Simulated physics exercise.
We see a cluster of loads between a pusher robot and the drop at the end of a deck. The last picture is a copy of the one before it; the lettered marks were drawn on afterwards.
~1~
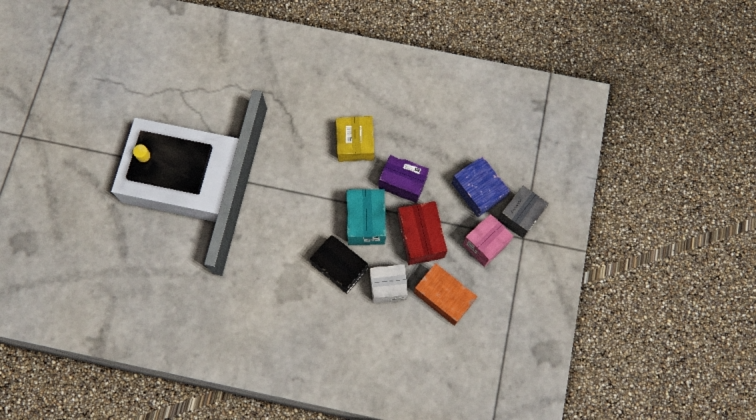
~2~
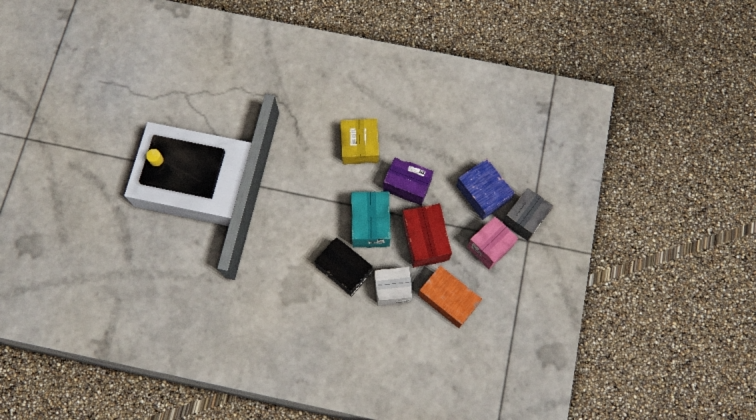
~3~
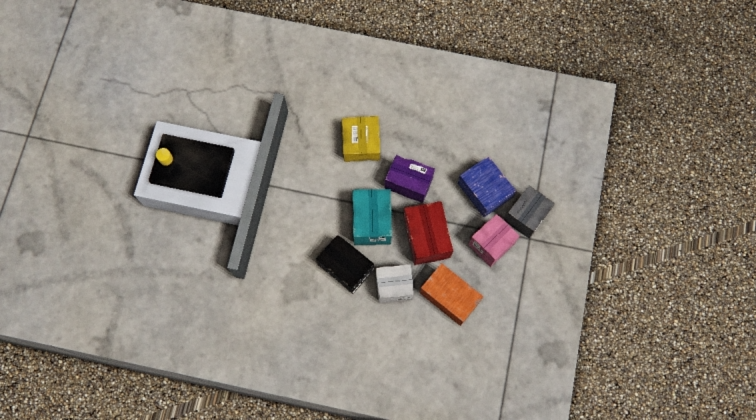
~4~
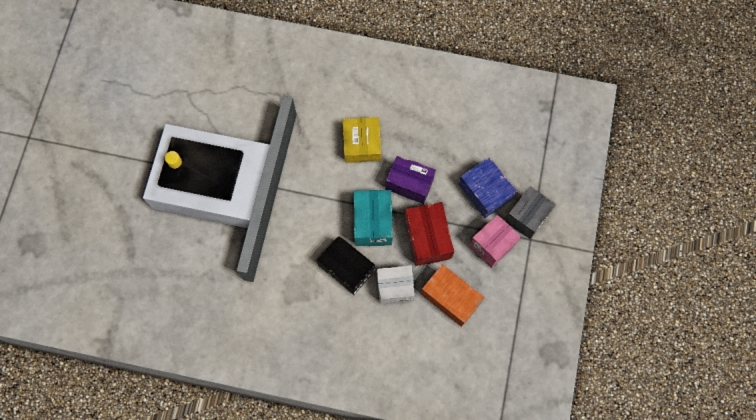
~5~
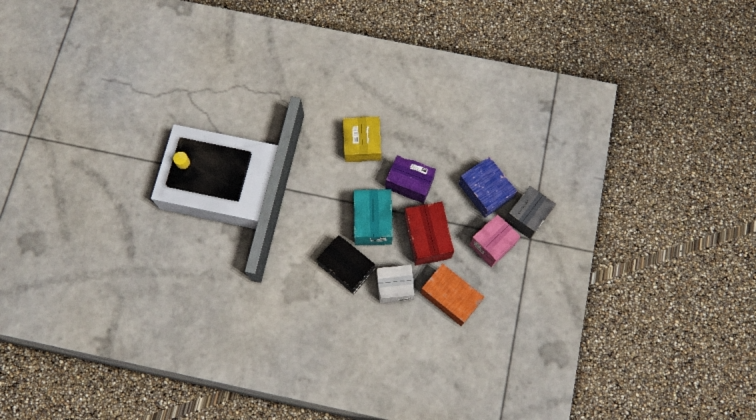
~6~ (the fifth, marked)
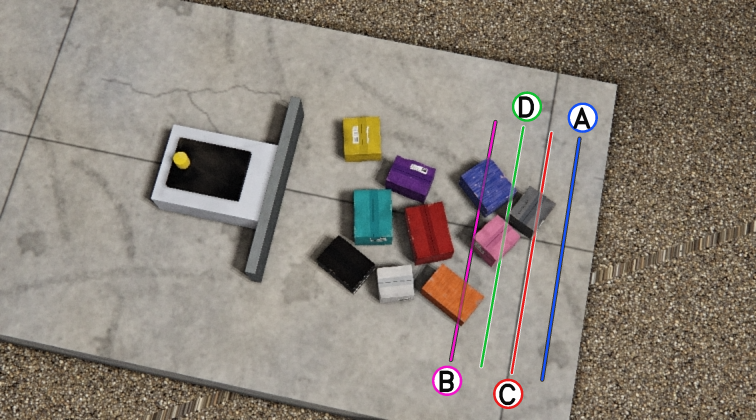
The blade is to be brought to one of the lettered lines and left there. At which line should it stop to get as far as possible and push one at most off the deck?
Up to line B.
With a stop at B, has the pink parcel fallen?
No.
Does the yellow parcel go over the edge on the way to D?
By then, no.
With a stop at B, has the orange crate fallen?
By then, no.
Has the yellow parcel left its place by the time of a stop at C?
Yes.
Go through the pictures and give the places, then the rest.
Purple box (403, 179); pink parcel (487, 241); white parcel (389, 284), in the first picture.
Robot (188, 167); turquoise parcel (371, 220), in the second picture.
Robot (197, 166); orange crate (451, 295), in the third picture.
Robot (207, 169); red parcel (429, 234), in the fourth picture.
Robot (215, 170); black parcel (346, 265); purple box (410, 179); pink parcel (494, 241), in the fifth picture.
On the copy, A at (562, 254); B at (474, 236); C at (532, 248); D at (503, 242).
On B. First, robot (286, 185); yellow parcel (385, 144); white parcel (404, 288).
Then, robot (360, 200); orange crate (523, 309); pink parcel (524, 245).
Finally, robot (413, 211); orange crate (574, 326); pink parcel (571, 259); none fallen.
By contrast, A drops five; C drops five; D drops two.
